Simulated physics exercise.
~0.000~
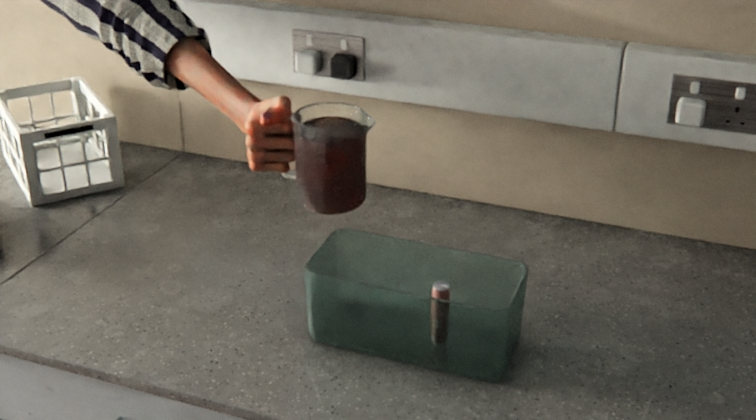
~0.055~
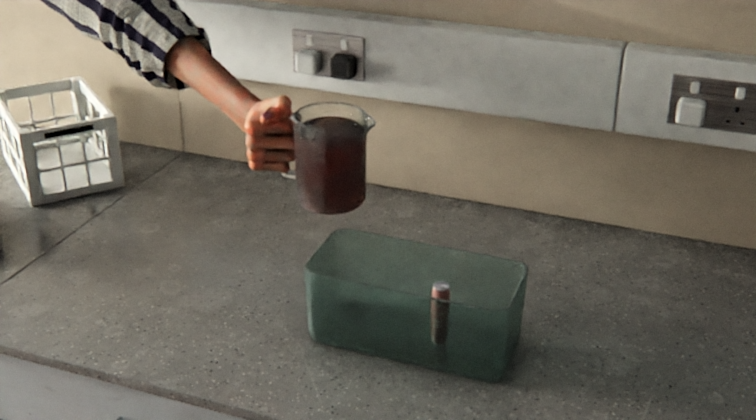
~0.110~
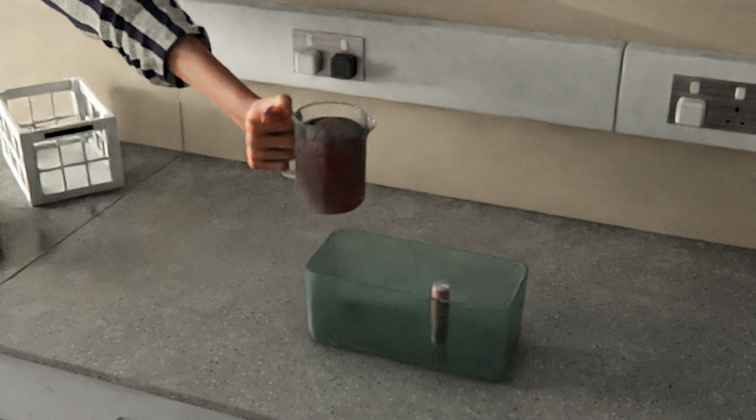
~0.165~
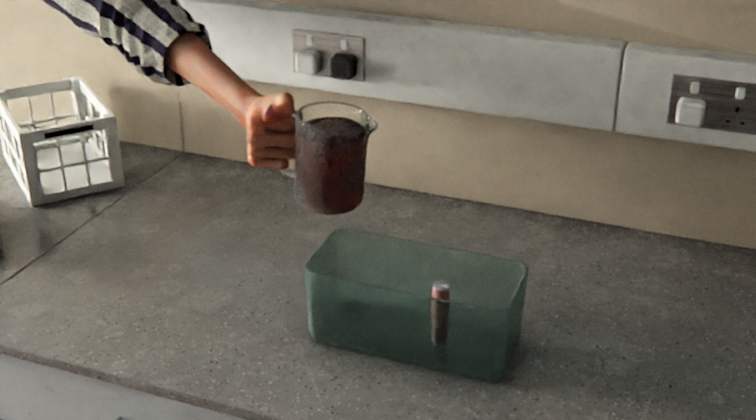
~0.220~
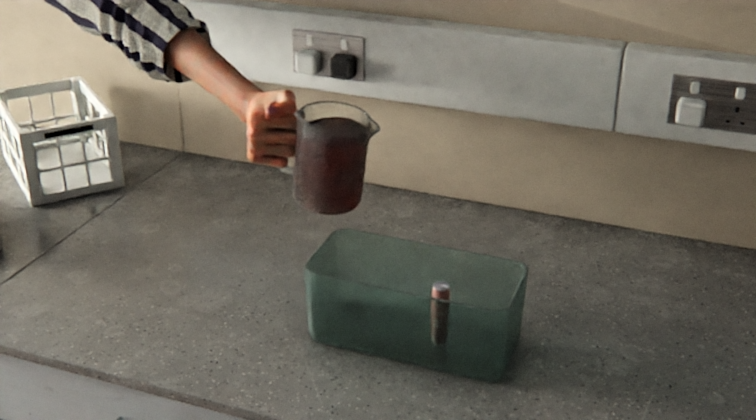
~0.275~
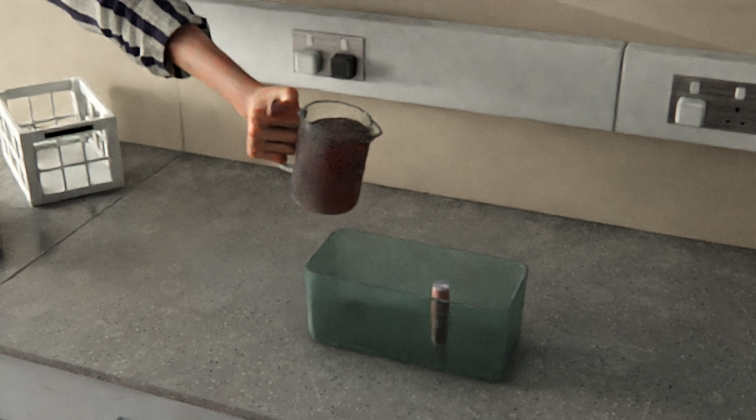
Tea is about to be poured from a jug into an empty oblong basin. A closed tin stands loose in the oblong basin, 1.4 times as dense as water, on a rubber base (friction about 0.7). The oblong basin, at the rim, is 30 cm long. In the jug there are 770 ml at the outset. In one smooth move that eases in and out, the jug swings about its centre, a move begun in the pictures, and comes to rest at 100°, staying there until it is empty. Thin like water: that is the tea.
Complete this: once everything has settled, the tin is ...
Once everything has settled, the tin is lying over.
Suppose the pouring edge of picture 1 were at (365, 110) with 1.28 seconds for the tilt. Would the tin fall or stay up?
It tumbles.
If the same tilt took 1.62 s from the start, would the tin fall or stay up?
The tin tips over.
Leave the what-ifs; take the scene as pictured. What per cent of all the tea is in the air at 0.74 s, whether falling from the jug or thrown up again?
Share: Roughly 10 per cent.
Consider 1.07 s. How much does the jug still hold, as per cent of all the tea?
42 in a hundred, give or take.
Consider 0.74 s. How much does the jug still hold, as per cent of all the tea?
Some 86 % of it is still there.
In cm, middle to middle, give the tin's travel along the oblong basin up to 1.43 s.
Its middle sits about 6 cm from the start.
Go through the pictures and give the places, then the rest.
In the first frame, it leans 0°; its right rim is at (374, 124); the tea meets the walls at (301, 123) and (365, 132); the oblong basin's rim runs from (320, 249) to (519, 289); the tin's top is at (441, 288).
In the second frame, it leans 0°; its right rim is at (375, 124); the tea meets the walls at (301, 123) and (365, 132).
In the third frame, it leans 2°; its right rim is at (376, 125); the tea meets the walls at (302, 123) and (366, 133).
In the fourth frame, it leans 4°; its right rim is at (377, 127); the tea meets the walls at (303, 123) and (367, 134).
In the fifth frame, it leans 7°; its right rim is at (379, 130); the tea meets the walls at (304, 123) and (369, 135).
In the sixth frame, it leans 10°; its right rim is at (381, 134); the tea meets the walls at (305, 124) and (372, 135).
Then, 0.74 s in, the tilt is 60° and 86 per cent is still to pour; the tin stands where it began.
Then, 1.07 s in, the tilt is 92° and 41 per cent is still to pour; the tin leans 8°.
Then, 1.43 s in, the tilt is 100° and 7 per cent is still to pour; the tin lies on its side.
Then, 1.81 s in, the tilt is 100° and 1 per cent is still to pour; the tin lies on its side.
Finally, the tin lies on its side.
